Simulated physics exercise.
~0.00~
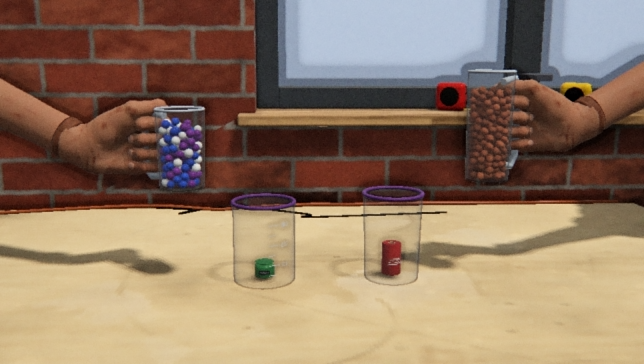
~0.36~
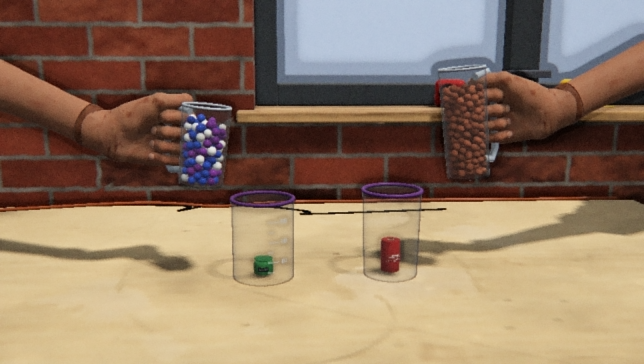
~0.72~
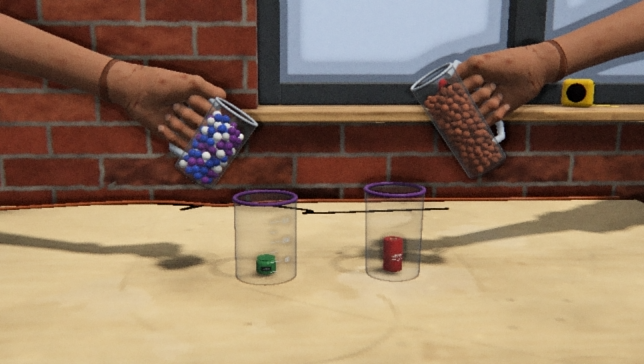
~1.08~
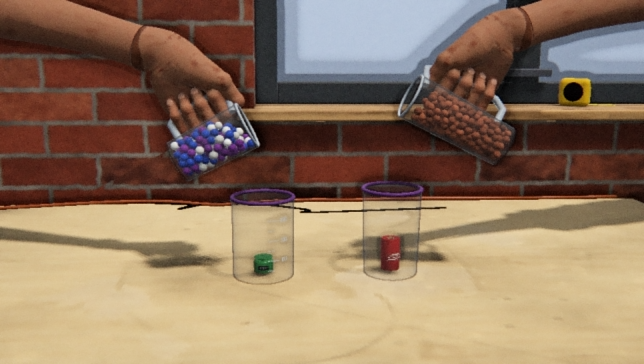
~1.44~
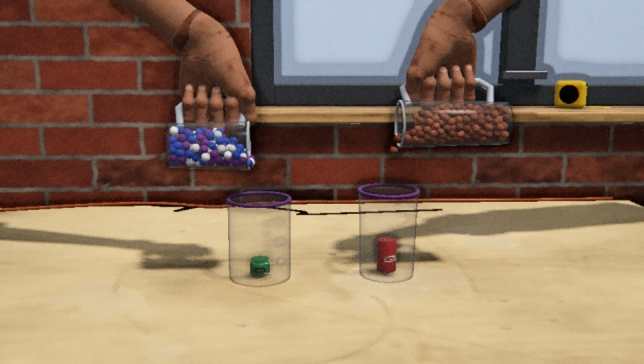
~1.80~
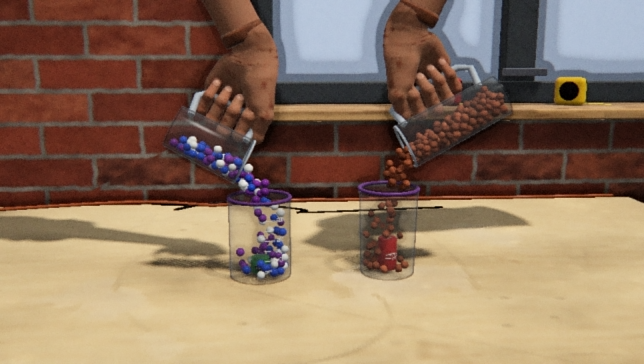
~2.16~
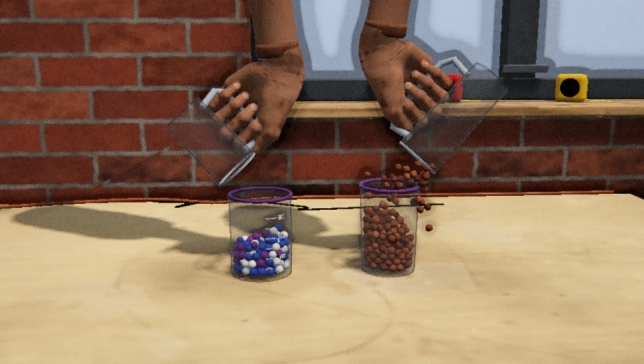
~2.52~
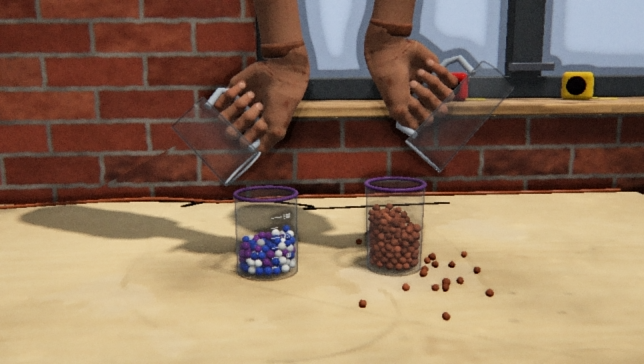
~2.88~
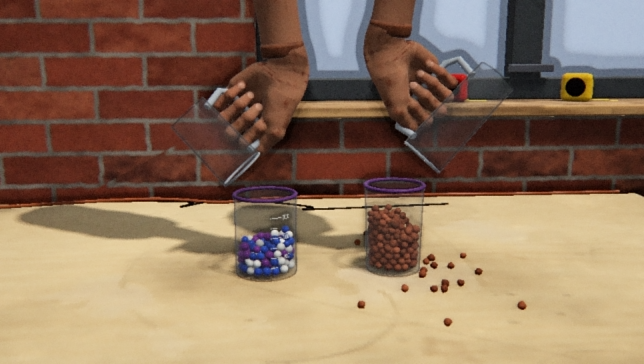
Two hands tipping cups of coloured beads and brown balls into clear containers, burying both small objects, some brown balls spilling.
